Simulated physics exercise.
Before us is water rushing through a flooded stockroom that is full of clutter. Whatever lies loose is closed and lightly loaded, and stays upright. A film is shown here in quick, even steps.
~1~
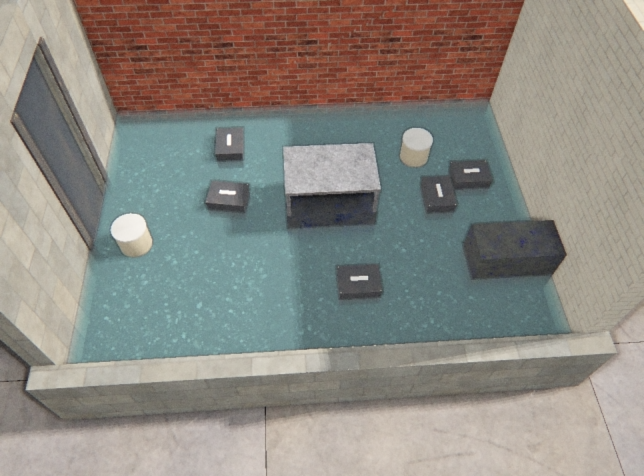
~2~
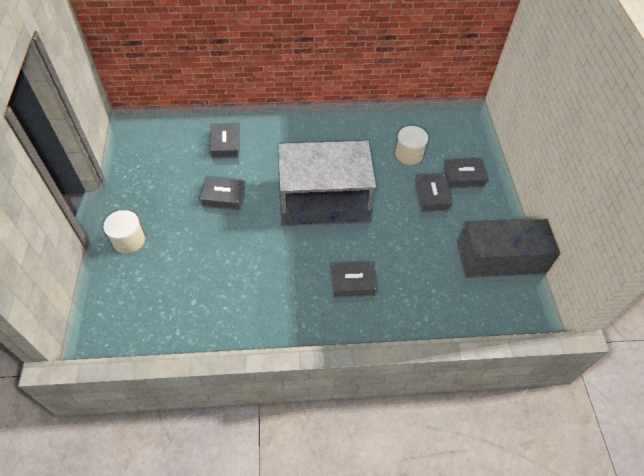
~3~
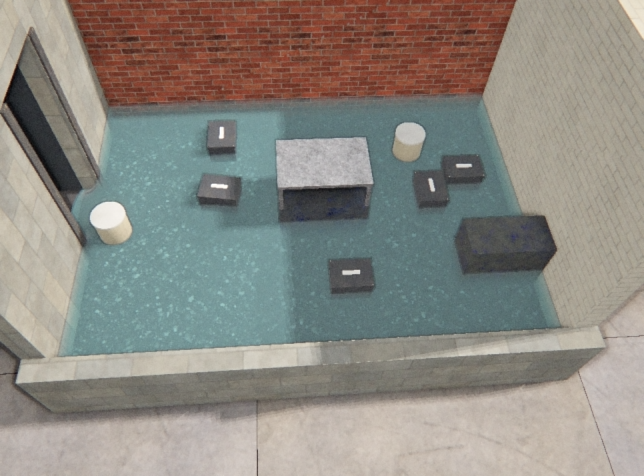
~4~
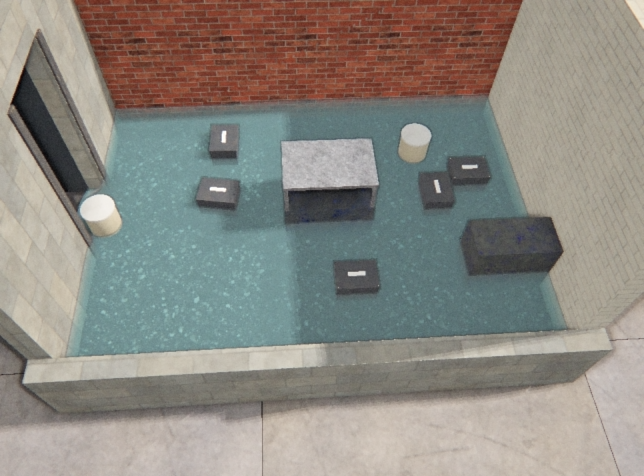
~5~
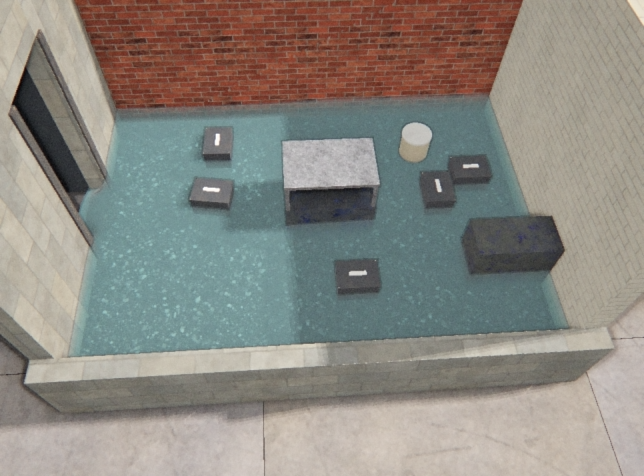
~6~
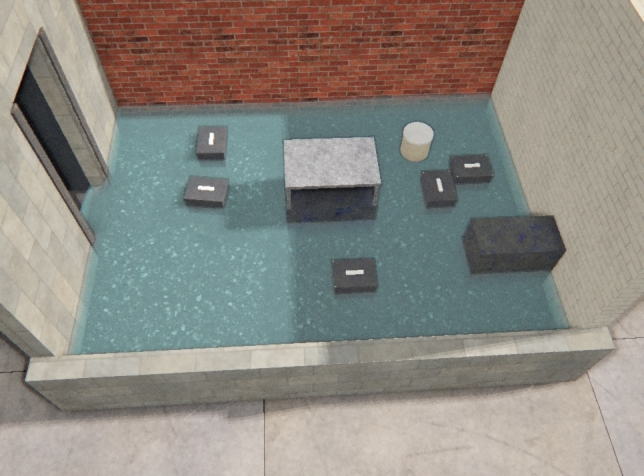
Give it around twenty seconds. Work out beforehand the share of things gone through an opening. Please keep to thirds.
My forecast is one third to two thirds.
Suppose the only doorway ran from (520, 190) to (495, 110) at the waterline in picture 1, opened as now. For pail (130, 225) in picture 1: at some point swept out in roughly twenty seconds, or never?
As I see it, it's trapped.
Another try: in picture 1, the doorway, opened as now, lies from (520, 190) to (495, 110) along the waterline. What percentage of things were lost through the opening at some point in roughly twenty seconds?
My figure is 90 in a hundred.
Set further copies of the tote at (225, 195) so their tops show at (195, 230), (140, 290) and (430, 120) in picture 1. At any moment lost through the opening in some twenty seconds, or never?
Exits, exits, remains.
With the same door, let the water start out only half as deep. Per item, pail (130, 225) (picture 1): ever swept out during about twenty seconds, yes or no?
I'd bet it leaves the room.
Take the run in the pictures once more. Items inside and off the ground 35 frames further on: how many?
Count: 4.
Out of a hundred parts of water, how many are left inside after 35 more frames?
54 %.
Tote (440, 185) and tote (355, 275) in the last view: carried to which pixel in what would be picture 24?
At about (410, 191) and (256, 279).
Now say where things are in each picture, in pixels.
In the first frame, a tote at (227, 193), afloat; a tote at (229, 141), afloat; 0 of 7 have shifted.
In the second frame, a tote at (222, 190) floats; a tote at (224, 137) floats; 0 of 7 have shifted.
In the third frame, a tote at (219, 187), afloat; a tote at (222, 134), afloat; 1 of 7 have shifted.
In the fourth frame, a tote at (218, 190), afloat, close to its start; a tote at (224, 138) floats, close to its start; 2 of 7 have shifted.
In the fifth frame, a tote at (211, 190), afloat, close to its start; a tote at (217, 140), afloat, close to its start; 3 of 7 have shifted.
In the sixth frame, a tote at (206, 189), afloat, close to its start; a tote at (211, 140), afloat, close to its start; 3 of 7 have shifted.
A moment on, 1 of 7 are out; 6 afloat.
Next, 3 of 7 are out; 4 afloat.
Later, 3 of 7 are out; 4 afloat.
In the end, 4 of 7 are out; 2 afloat.
